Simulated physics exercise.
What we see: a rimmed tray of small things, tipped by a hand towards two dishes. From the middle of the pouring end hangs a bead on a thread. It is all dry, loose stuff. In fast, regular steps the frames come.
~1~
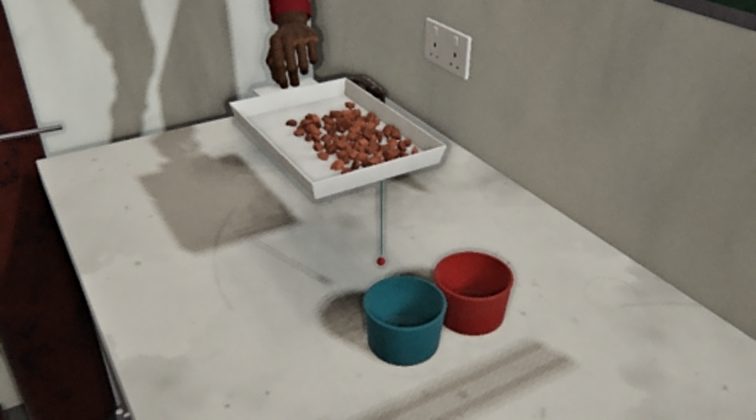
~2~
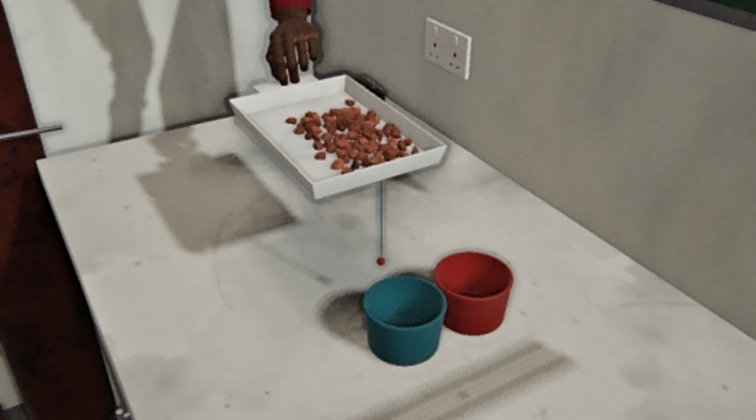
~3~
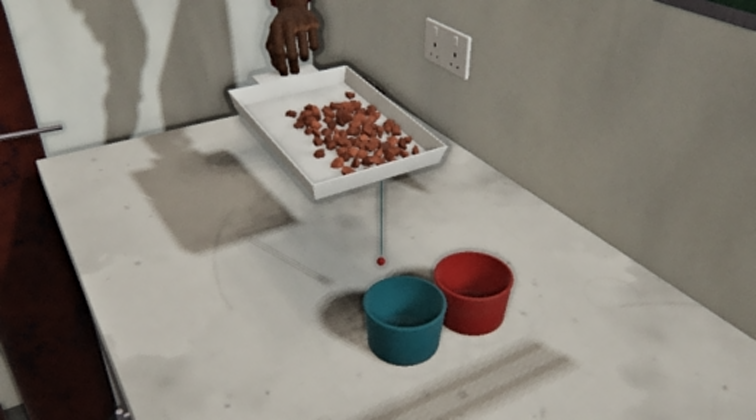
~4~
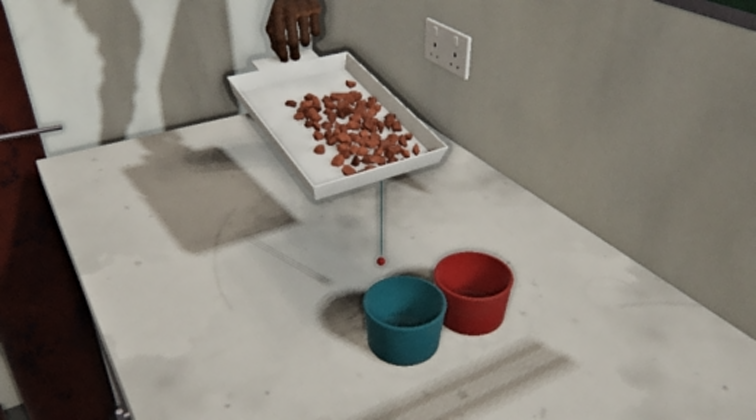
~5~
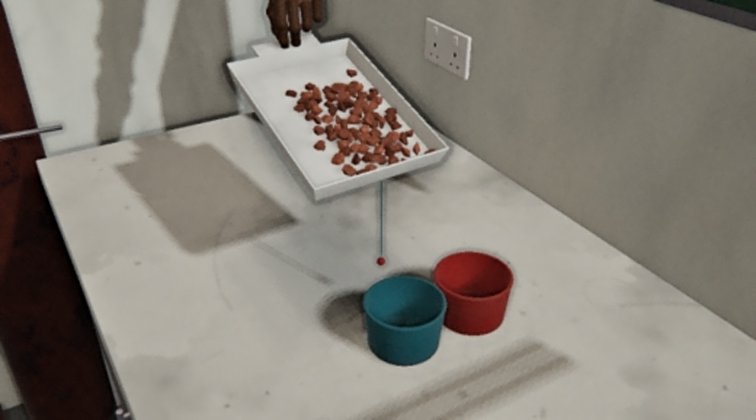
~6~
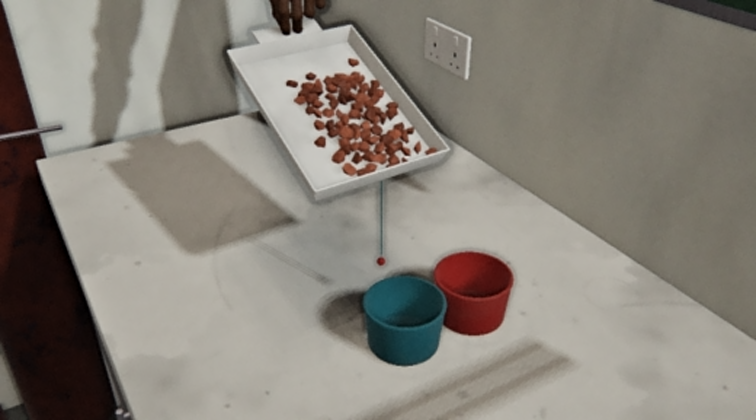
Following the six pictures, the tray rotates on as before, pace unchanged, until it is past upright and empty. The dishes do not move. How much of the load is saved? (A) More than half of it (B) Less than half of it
(A) More than half of it.
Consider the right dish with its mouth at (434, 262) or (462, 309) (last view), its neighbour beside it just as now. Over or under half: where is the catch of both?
First try: A minority; second try: A minority.
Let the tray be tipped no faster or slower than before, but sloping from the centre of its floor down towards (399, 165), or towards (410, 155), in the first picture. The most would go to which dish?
Place one gives the rightmost dish, place two gives the rightmost dish.
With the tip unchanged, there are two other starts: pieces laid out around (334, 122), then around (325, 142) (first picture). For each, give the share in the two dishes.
About 70 % and 60 %.
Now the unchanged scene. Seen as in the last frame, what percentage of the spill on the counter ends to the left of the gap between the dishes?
Near 80 %.
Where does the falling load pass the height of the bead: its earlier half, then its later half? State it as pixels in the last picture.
(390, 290) for the early half, (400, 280) for the late half.
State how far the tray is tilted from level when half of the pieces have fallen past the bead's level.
That happens at close to 105 degrees.
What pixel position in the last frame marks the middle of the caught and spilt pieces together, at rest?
I'd mark it at roughly (403, 335).
Just after the last frame, tray tipped steeply; every one on the tray.
A moment on, tray tipped past a quarter turn; roughly a third on the tray; roughly a third in the left dish; about a tenth in the right dish; about a tenth outside both; about a tenth in the air.
Further on, tray tipped past a quarter turn; roughly half in the left dish; about a tenth in the right dish; roughly a quarter outside both.
When it is over, tray tipped past a quarter turn; roughly half in the left dish; about a tenth in the right dish; roughly a quarter outside both.
